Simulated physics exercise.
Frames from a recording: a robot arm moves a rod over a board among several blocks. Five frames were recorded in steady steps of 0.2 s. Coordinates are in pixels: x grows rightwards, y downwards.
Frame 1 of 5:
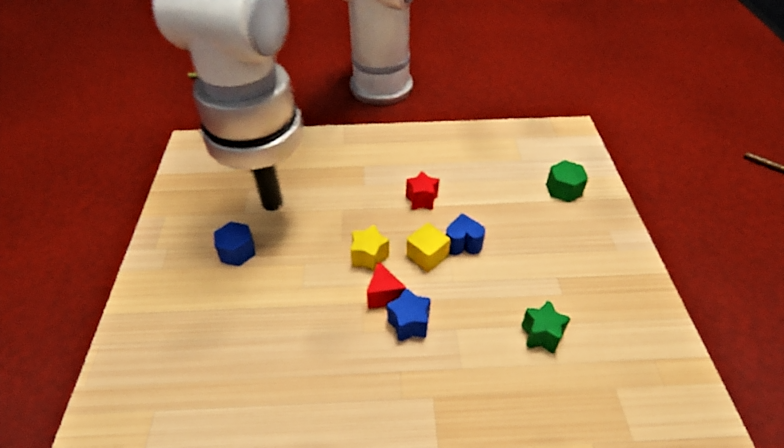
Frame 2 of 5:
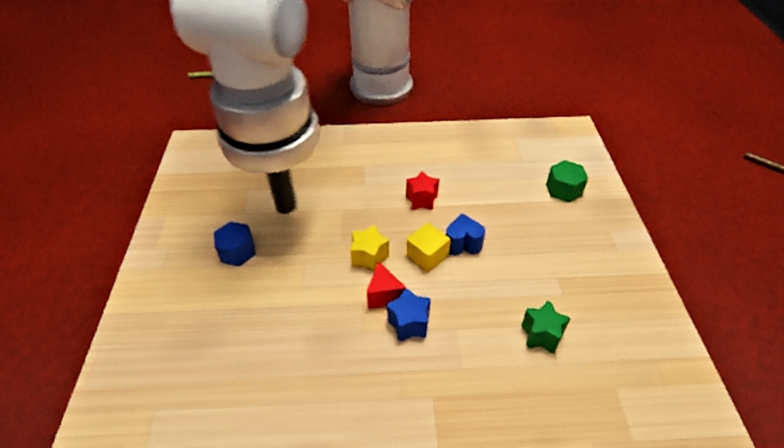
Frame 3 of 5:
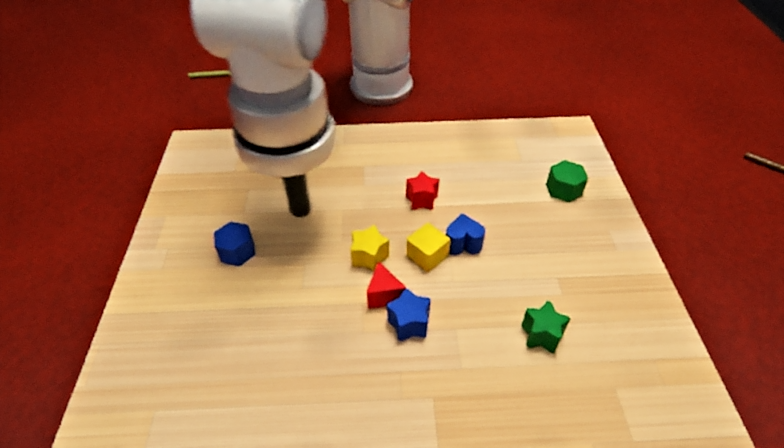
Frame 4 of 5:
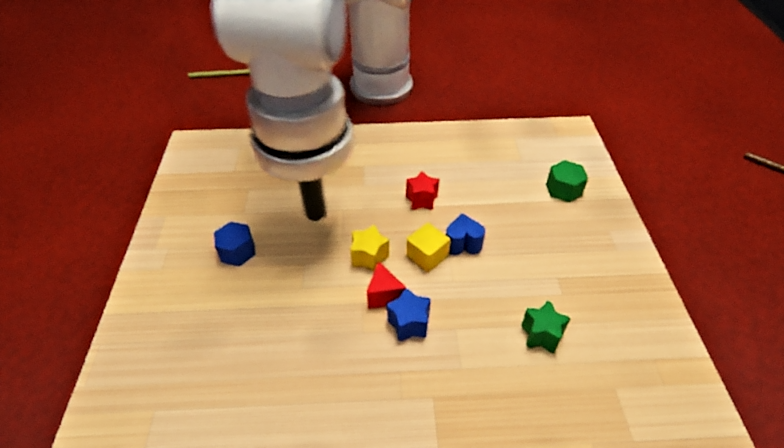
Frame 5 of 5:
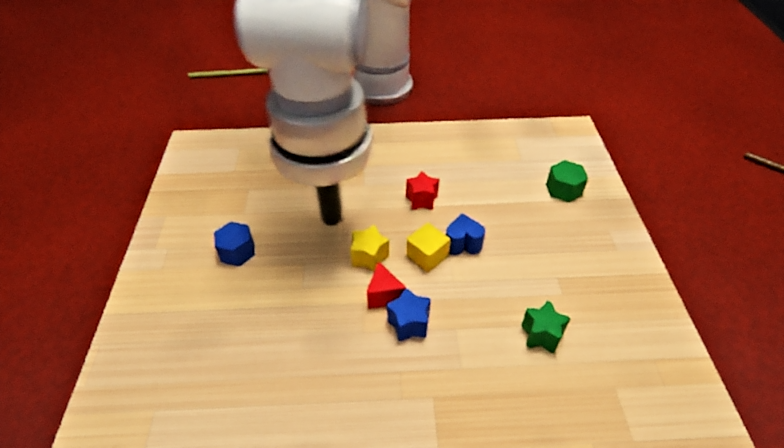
A robot arm moves its dark rod rightward above the board while the colored blocks stay still.
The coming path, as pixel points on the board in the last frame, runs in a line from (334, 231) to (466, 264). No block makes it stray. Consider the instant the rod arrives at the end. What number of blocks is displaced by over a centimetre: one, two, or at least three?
A group of three or more is moved.
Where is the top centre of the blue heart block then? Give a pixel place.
Its top middle: (485, 228).
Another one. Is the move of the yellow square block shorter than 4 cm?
That would be a no.
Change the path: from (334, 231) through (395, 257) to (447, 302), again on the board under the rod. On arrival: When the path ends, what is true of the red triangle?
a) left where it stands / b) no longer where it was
Letter b.
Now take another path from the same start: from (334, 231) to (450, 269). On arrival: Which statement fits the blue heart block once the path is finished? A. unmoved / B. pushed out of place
Answer: B.
On the path given first. One third of the way, rod at (376, 230); yellow star-shaped block at (375, 245), turned 20° clockwise.
Two thirds of the way, rod at (421, 241); yellow star-shaped block at (381, 247), turned 50° clockwise; yellow square block at (448, 246); blue heart block at (473, 227), turned 30° anticlockwise.
At the end, rod at (468, 253); yellow star-shaped block at (381, 247), turned 50° clockwise; red triangle still; yellow square block at (494, 260), turned 15° anticlockwise; blue heart block at (485, 228), turned 85° anticlockwise.
